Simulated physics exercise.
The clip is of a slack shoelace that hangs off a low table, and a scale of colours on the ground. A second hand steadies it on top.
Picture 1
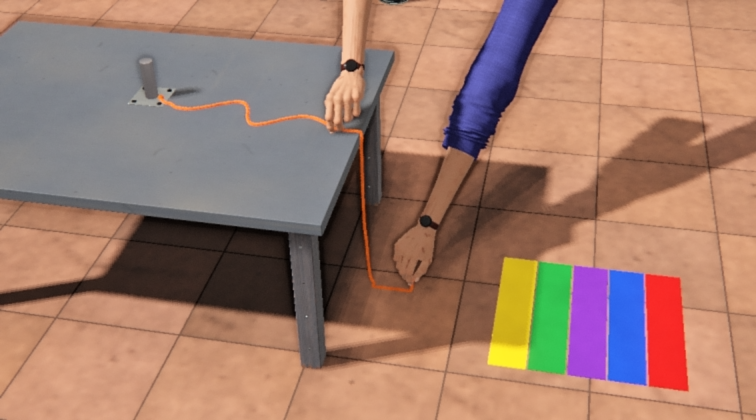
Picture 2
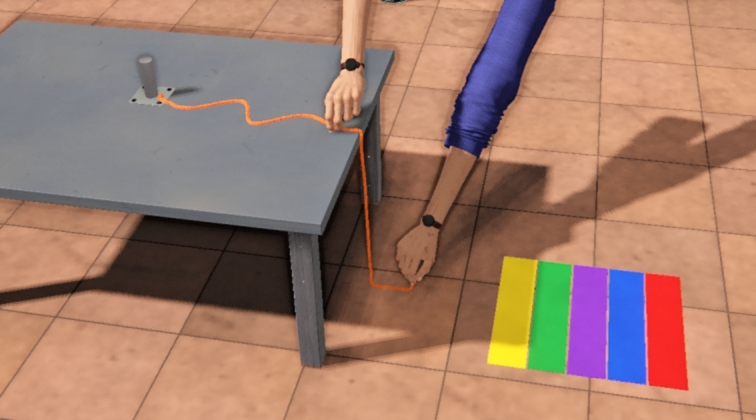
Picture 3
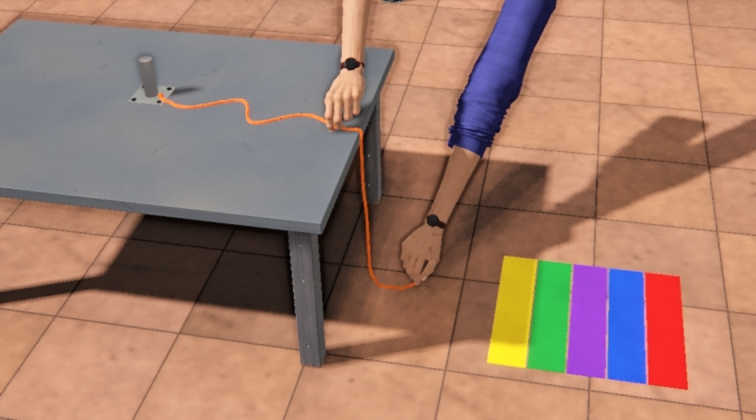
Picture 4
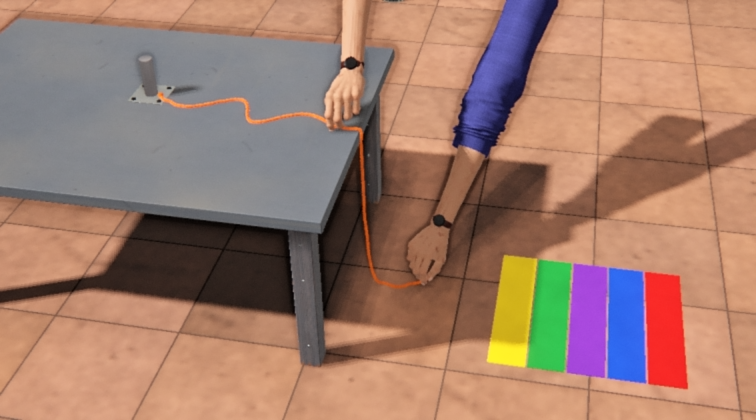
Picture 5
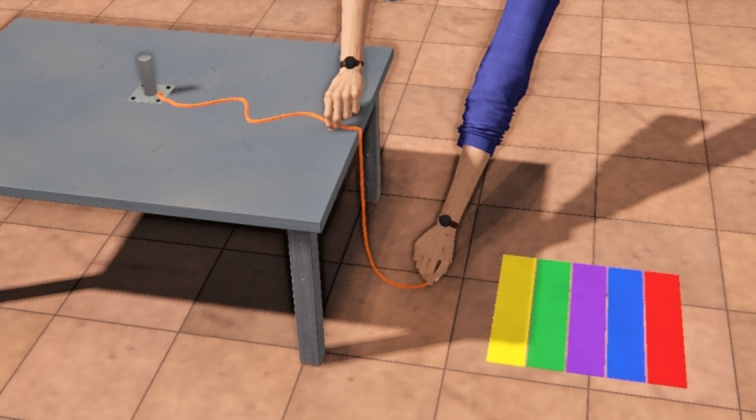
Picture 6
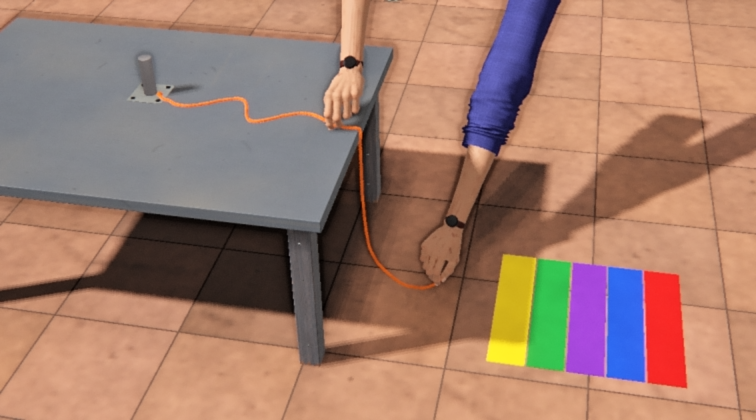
On a tiled floor beside a low grey table with a post, one hand rests on an orange lace at the table's edge while another slides its hanging end slightly right, nearer a strip of five coloured bands.
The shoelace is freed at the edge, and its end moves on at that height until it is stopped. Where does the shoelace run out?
It halts on the purple strip.
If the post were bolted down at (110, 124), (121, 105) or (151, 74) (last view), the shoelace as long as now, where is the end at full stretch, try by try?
Try by try, around (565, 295), (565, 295) and (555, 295).
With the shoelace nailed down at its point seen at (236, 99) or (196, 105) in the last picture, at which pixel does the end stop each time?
Near (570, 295) and (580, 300).
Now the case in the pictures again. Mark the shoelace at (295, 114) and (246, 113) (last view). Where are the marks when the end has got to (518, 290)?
They go to (333, 123) and to (274, 112).
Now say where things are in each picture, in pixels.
In the first picture, end (413, 280); yellow (509, 345); green (548, 350); purple (587, 356); blue (627, 361); red (668, 366).
In the second picture, end (415, 280); shoelace through (185, 108) (248, 110) (301, 116) (361, 147) (367, 211) (371, 271).
In the third picture, end (420, 280).
In the fourth picture, end (426, 280); shoelace through (185, 106) (248, 108) (301, 114) (361, 145) (364, 209) (372, 271).
In the fifth picture, end (433, 280).
In the sixth picture, end (440, 281); shoelace through (184, 106) (247, 108) (300, 113) (360, 144) (364, 208) (385, 270).
Soon after, end near (518, 290); over yellow.
After that, end near (562, 295); over green.
At the stop, end near (588, 299); over purple. Over purple.
